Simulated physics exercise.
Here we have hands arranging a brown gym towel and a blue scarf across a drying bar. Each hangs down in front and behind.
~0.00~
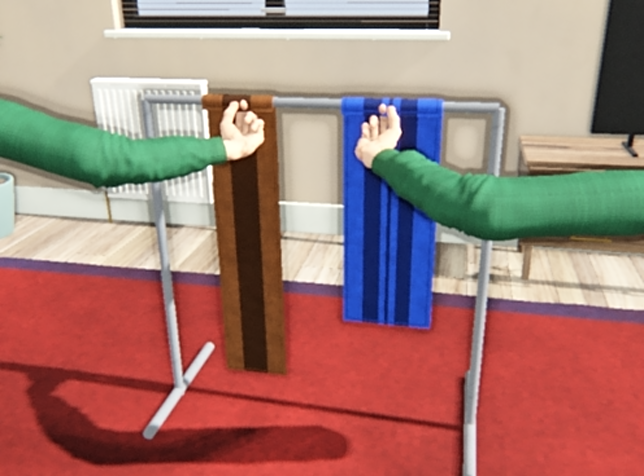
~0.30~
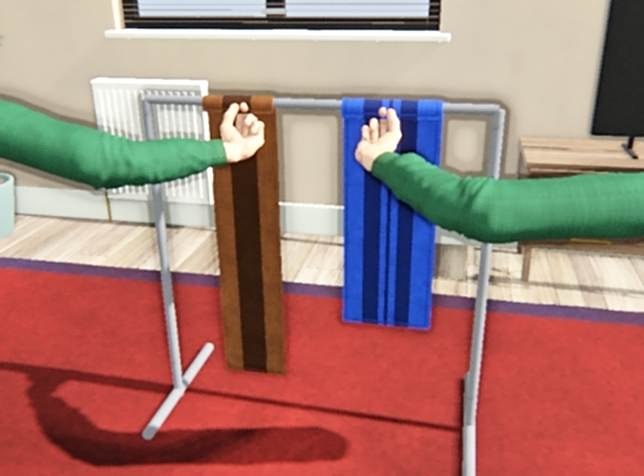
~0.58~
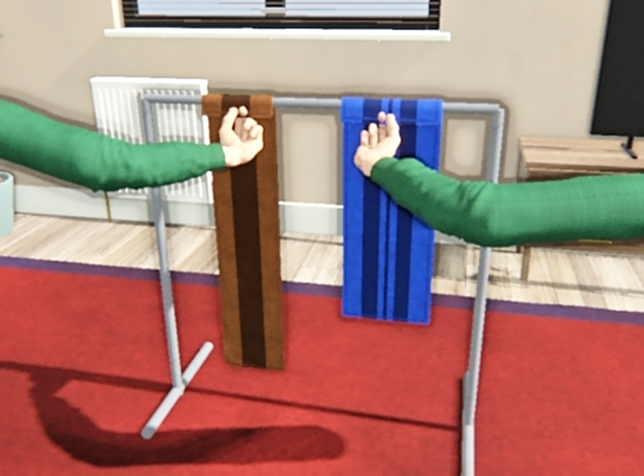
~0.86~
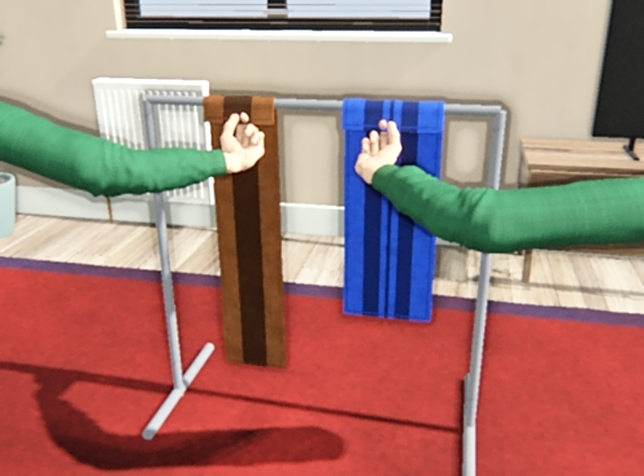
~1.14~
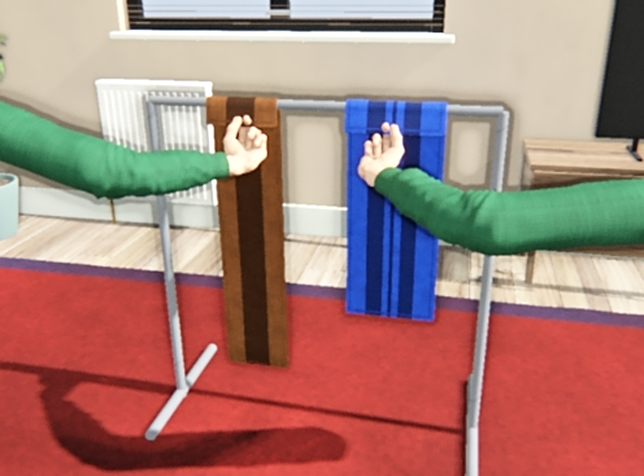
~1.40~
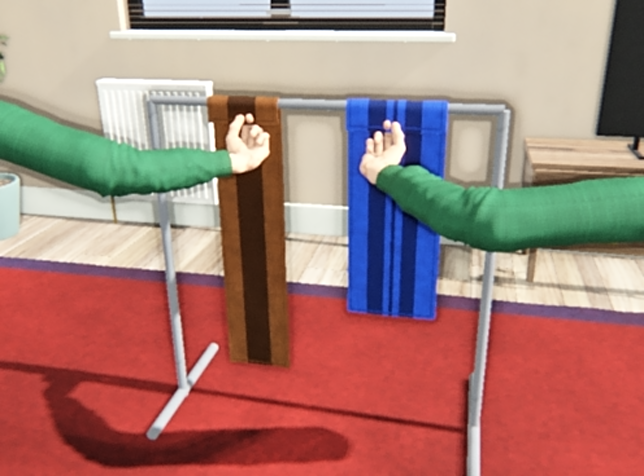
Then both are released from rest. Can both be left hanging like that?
The brown gym towel slips to the floor, the blue scarf is pulled off by its long side.
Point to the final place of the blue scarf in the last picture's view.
Close to (387, 418).
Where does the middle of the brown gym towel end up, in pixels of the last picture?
At about (263, 399).
After 1.80 s, gym towel clear of the rail and dropping near (260, 359); scarf clear of the rail and dropping near (391, 307).
After 2.04 s, gym towel in a heap on the floor near (262, 399); scarf in a heap on the floor near (387, 414).
At rest, gym towel in a heap on the floor near (263, 399); scarf in a heap on the floor near (387, 418). The brown gym towel is pulled off by its long side and the blue scarf slides off.
